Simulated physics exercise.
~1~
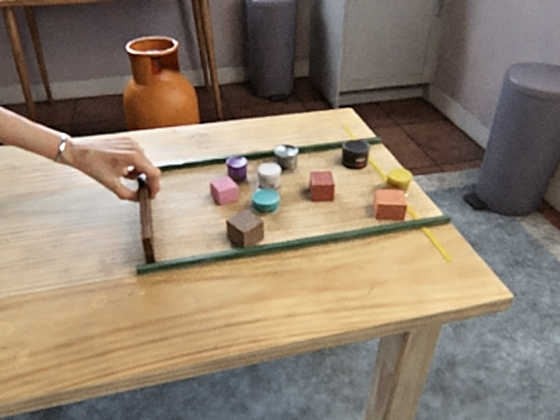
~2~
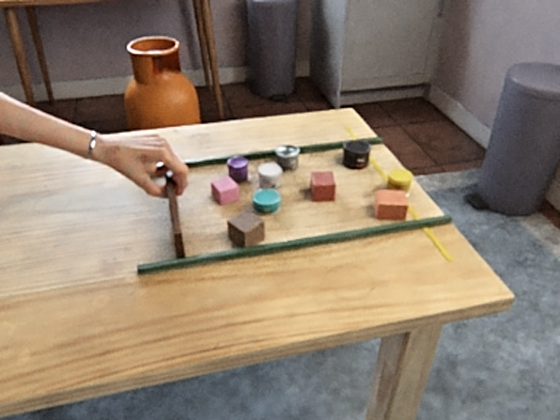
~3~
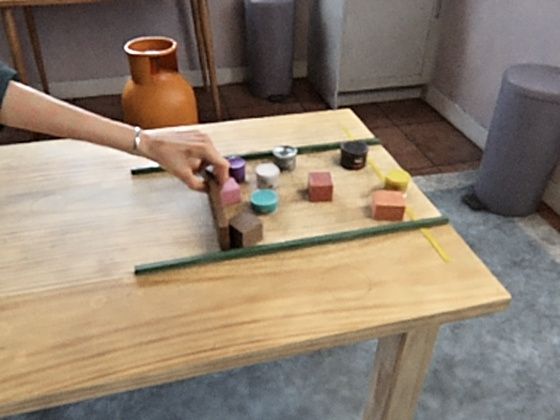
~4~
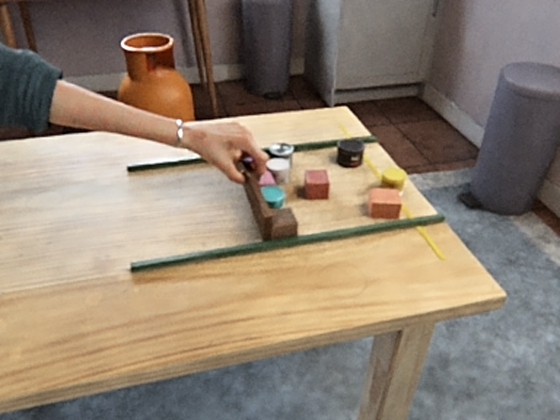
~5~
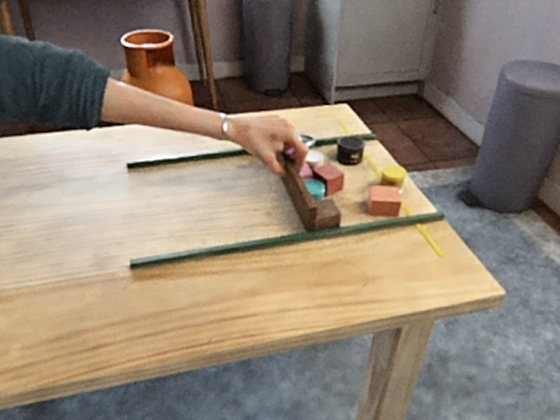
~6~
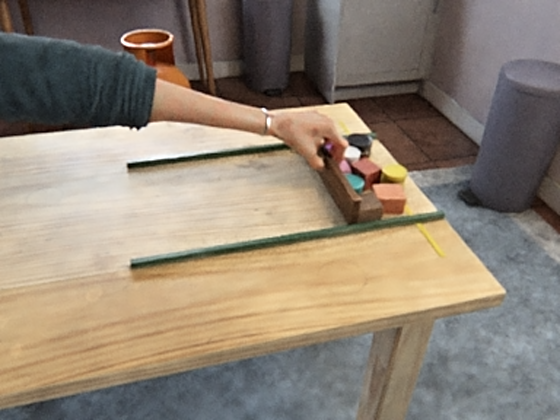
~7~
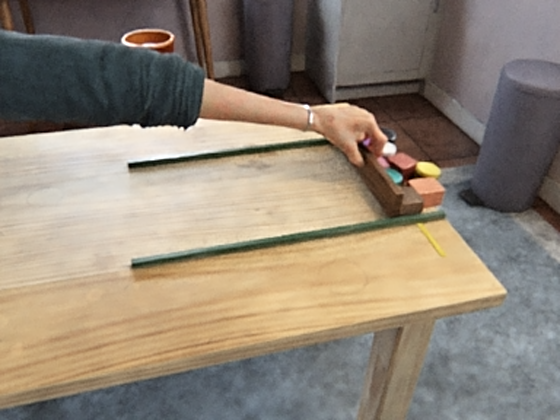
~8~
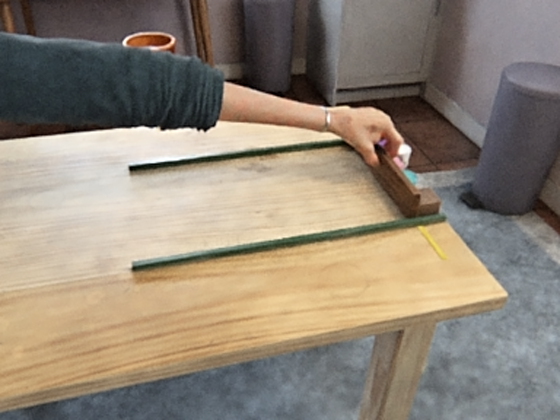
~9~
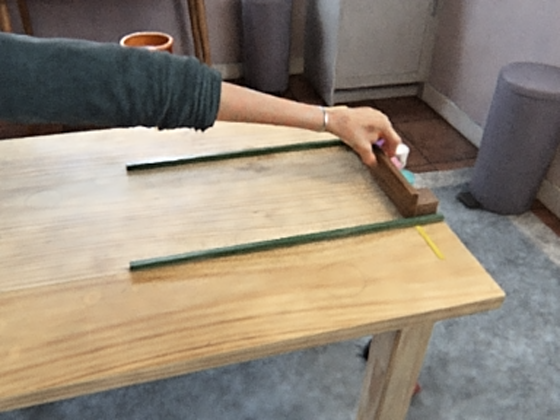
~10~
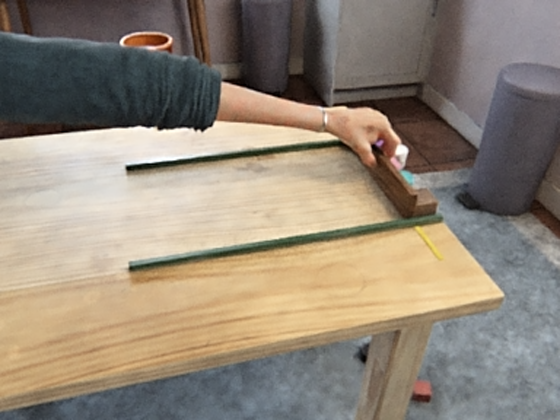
A hand slid a dark wooden board rightward between two green strips, gathering small colourful blocks and pots and pushing them toward the table's edge, where the red and orange blocks, yellow pot and black tub dropped off before the board stopped.
